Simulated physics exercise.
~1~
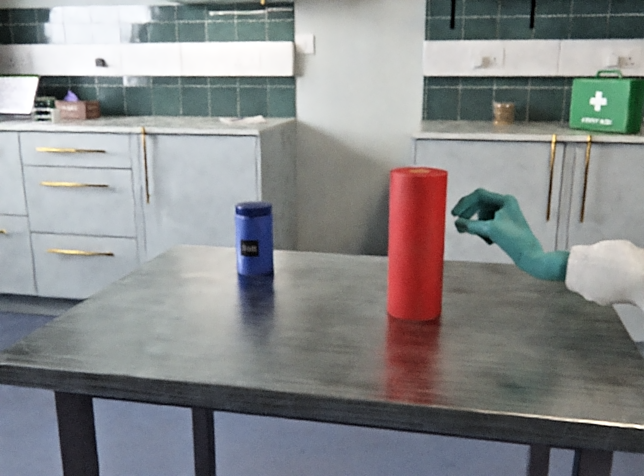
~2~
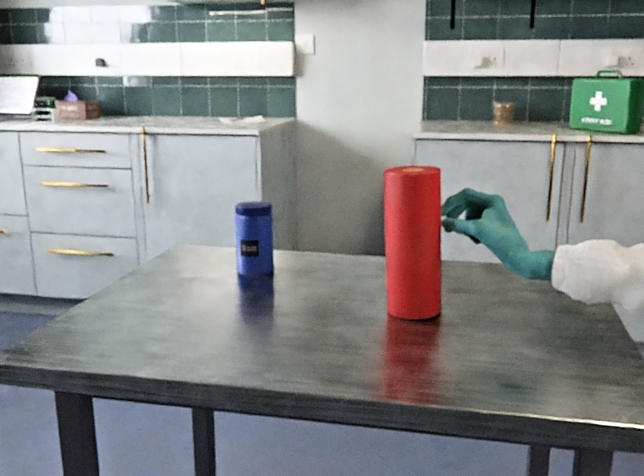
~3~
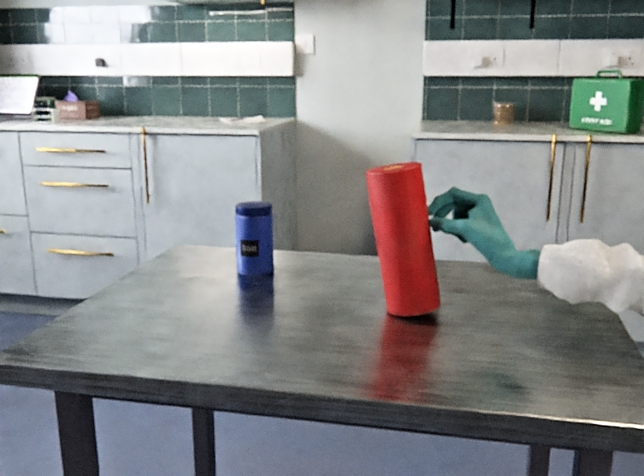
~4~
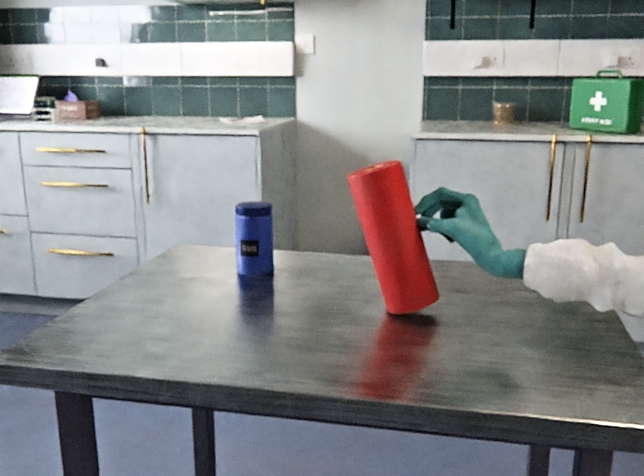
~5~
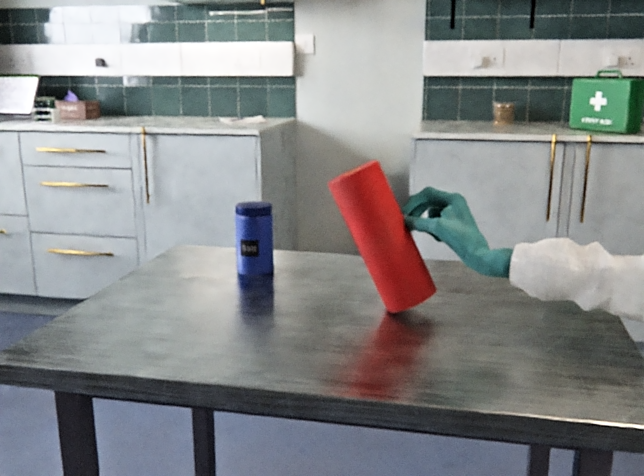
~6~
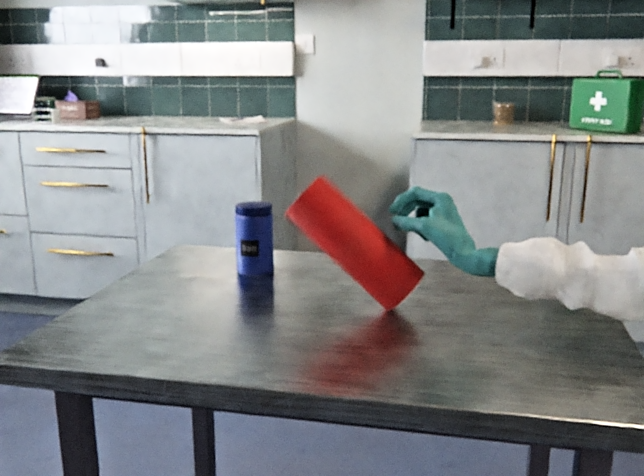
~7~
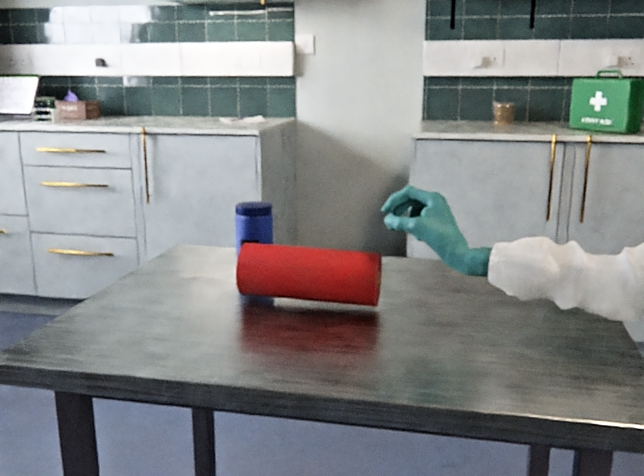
In this clip, a teal-gloved hand pushes the upper part of an upright red roll leftward on a dark table, tilting it until it topples. The roll ends lying on its side in front of the blue jar, which stays standing in place.
